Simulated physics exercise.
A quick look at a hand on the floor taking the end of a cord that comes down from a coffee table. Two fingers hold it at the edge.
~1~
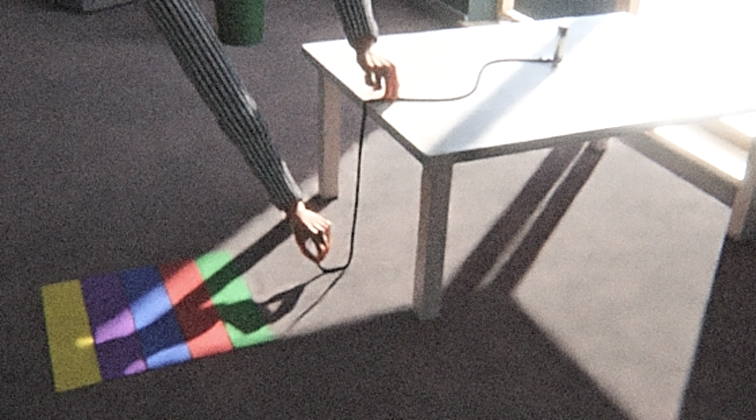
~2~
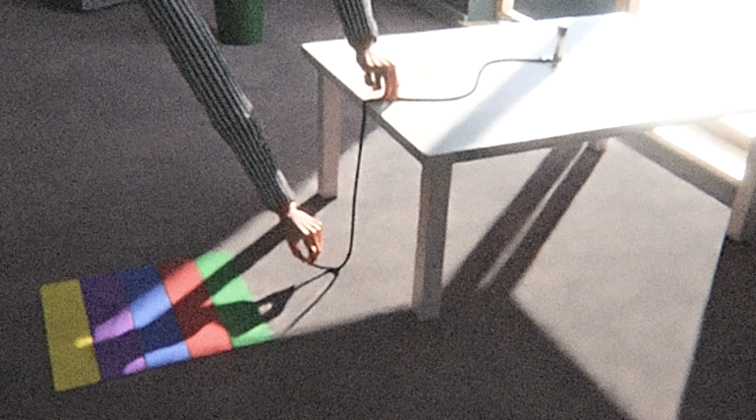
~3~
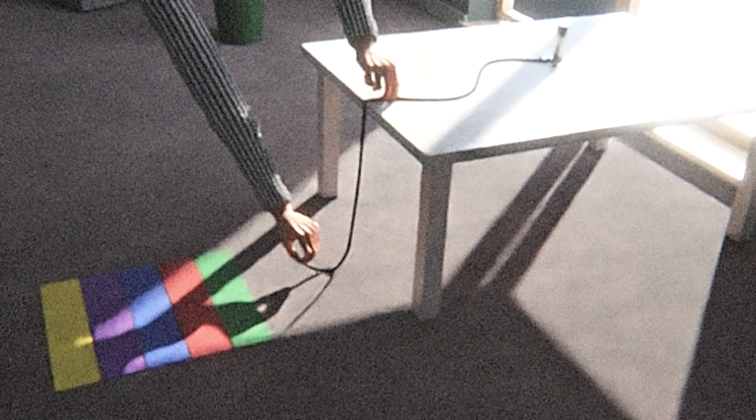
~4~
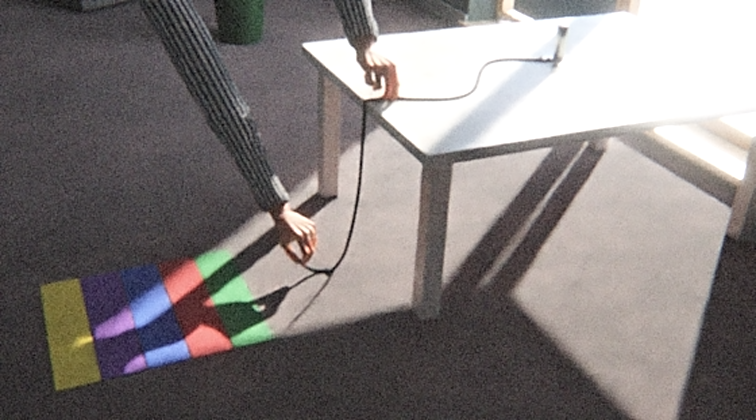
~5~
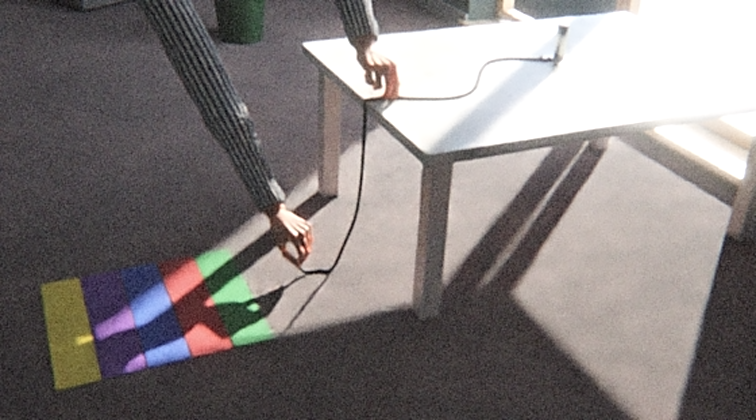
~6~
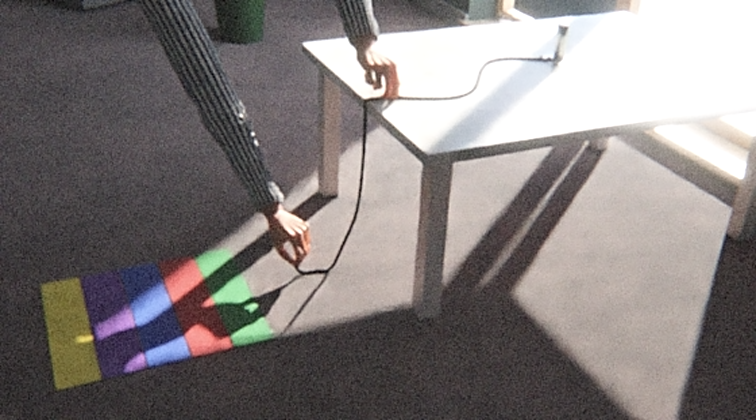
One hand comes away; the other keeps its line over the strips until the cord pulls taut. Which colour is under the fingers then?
Over blue.
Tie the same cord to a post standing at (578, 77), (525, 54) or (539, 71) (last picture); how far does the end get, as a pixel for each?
About (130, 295), (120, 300) and (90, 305).
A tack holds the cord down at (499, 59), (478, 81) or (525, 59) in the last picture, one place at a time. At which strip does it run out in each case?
One after the other, blue; red; blue.
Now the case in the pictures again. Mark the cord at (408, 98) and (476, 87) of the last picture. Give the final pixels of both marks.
Near (365, 101) and (437, 83).
Soon after, end near (221, 278); over green.
After that, end near (176, 287); over red.
At the stop, end near (148, 293); over blue. The end stops over the blue strip.
